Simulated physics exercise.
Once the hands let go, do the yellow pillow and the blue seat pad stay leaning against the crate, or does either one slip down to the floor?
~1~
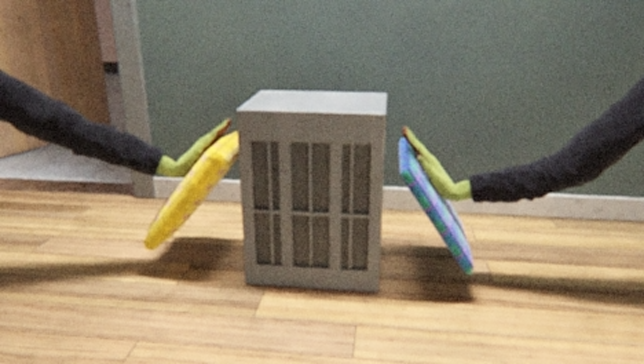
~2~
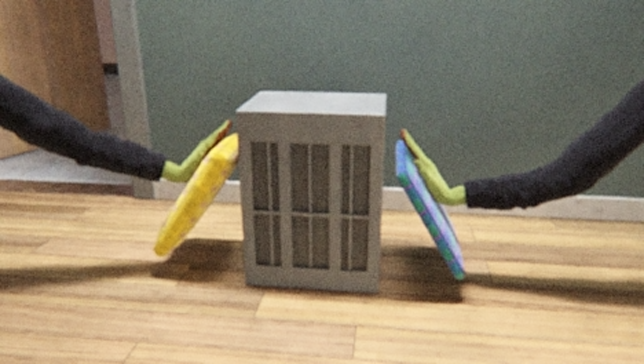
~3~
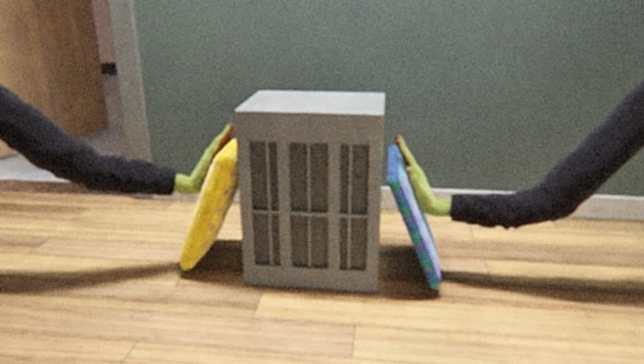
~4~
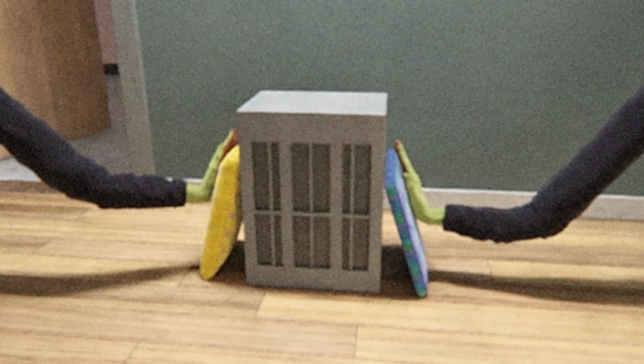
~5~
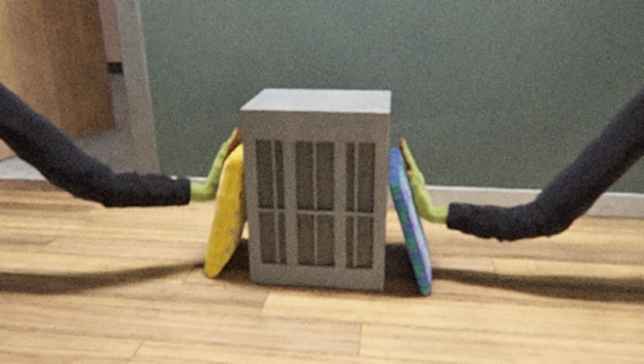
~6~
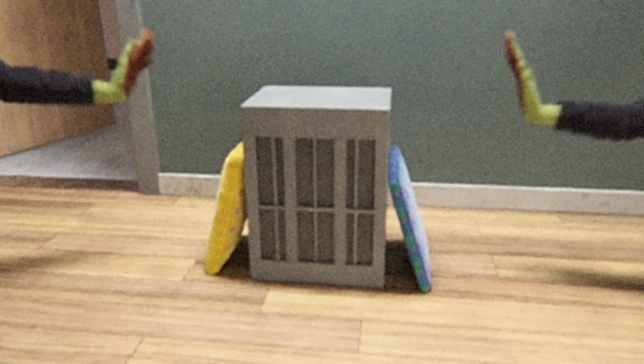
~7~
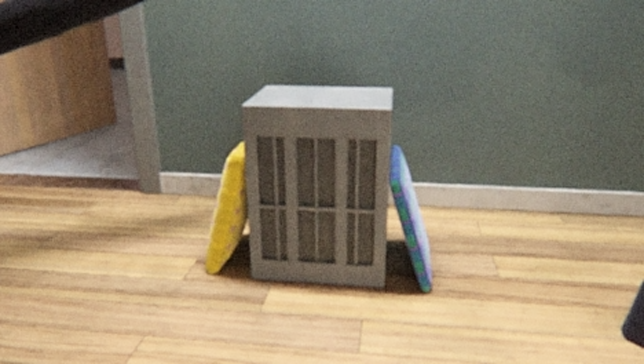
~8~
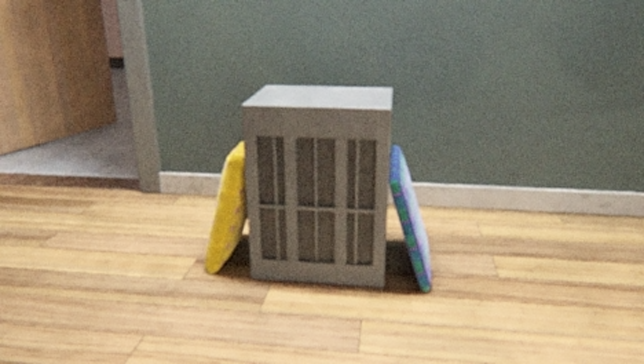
Both stay up. The yellow pillow remains propped against the left side of the crate and the blue seat pad keeps leaning on the right.
